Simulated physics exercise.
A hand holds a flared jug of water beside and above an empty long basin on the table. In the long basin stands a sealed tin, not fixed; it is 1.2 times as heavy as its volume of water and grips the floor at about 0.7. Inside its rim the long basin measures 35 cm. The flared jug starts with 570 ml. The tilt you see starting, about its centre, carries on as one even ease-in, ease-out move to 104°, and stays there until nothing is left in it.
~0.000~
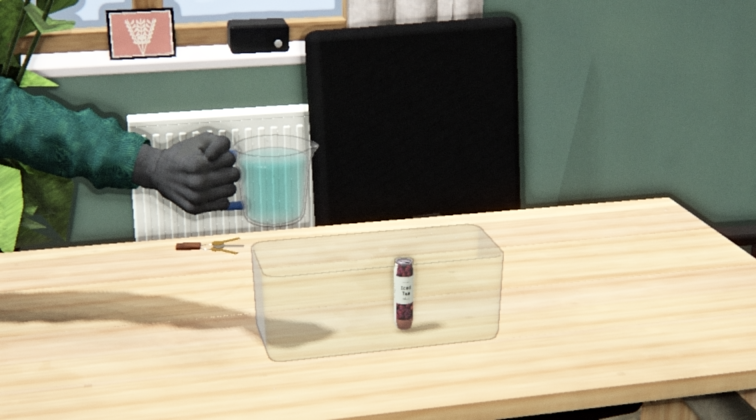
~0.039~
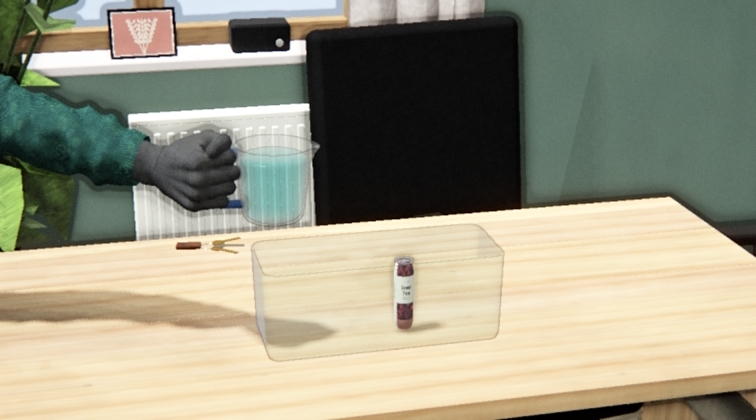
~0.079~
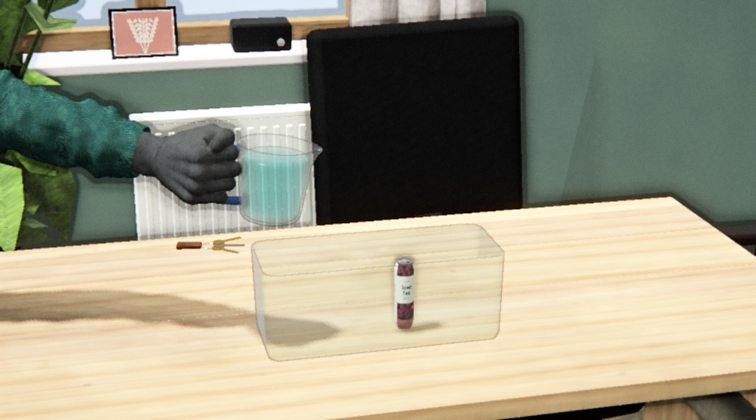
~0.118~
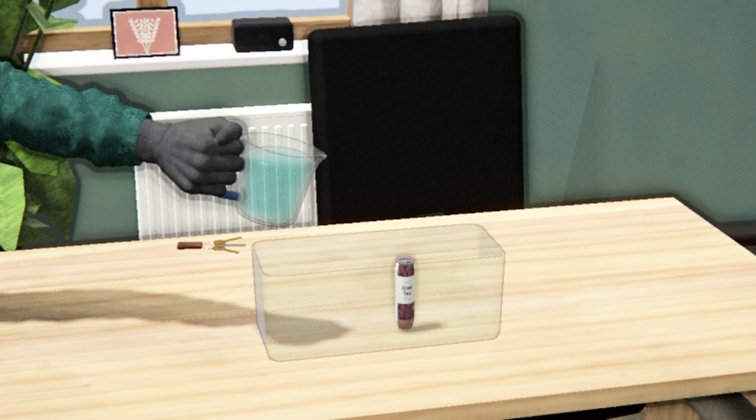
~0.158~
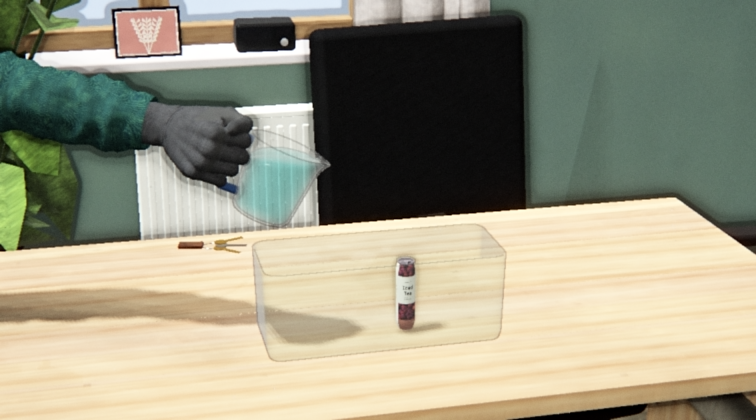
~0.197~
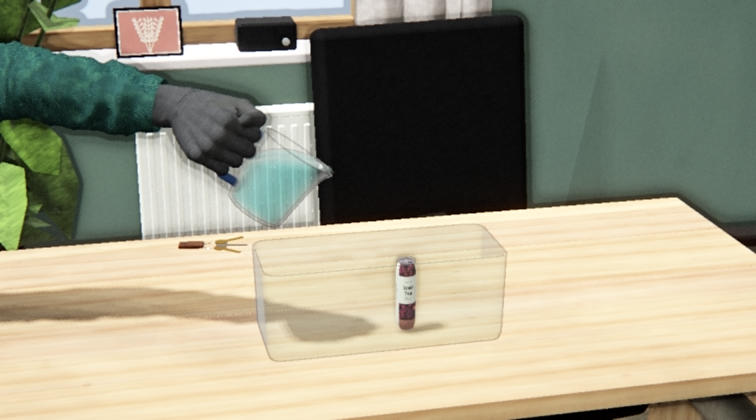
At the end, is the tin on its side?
The tin stays up.
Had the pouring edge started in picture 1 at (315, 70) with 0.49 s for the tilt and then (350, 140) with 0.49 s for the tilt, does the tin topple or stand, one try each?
First it goes over; then it goes over.
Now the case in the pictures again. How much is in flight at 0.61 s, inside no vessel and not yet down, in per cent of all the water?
About 10 per cent.
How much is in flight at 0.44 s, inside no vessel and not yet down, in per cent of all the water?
Near 26 in a hundred.
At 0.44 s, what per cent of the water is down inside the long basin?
Some 32 per cent.
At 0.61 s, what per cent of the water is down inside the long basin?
Near 82 in a hundred.
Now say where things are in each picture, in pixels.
In the first frame, it leans 0°; its right rim is at (318, 144); the water meets the walls at (237, 158) and (308, 153); the long basin's rim runs from (257, 261) to (491, 240); the tin's top is at (404, 264).
In the second frame, it leans 2°; its right rim is at (319, 144); the water meets the walls at (237, 157) and (308, 153).
In the third frame, it leans 7°; its right rim is at (322, 148); the water meets the walls at (239, 155) and (310, 154).
In the fourth frame, it leans 14°; its right rim is at (326, 154); the water meets the walls at (243, 154) and (314, 156).
In the fifth frame, it leans 25°; its right rim is at (330, 163); the water meets the walls at (245, 158) and (322, 159).
In the sixth frame, it leans 36°; its right rim is at (332, 174); the water meets the walls at (242, 170) and (327, 167); 1 per cent is over the edge.
Then, 0.44 s in, the tilt is 101° and 43 per cent is still to pour; the tin stands where it began.
Then, 0.61 s in, the tilt is 104° and 8 per cent is still to pour; the tin stands where it began.
Then, 0.79 s in, the tilt is 104° and 1 per cent is still to pour; the tin stands where it began.
Then, 0.99 s in, the tilt is 104° and 0 per cent is still to pour; the tin stands where it began.
Finally, the tin stands where it began.
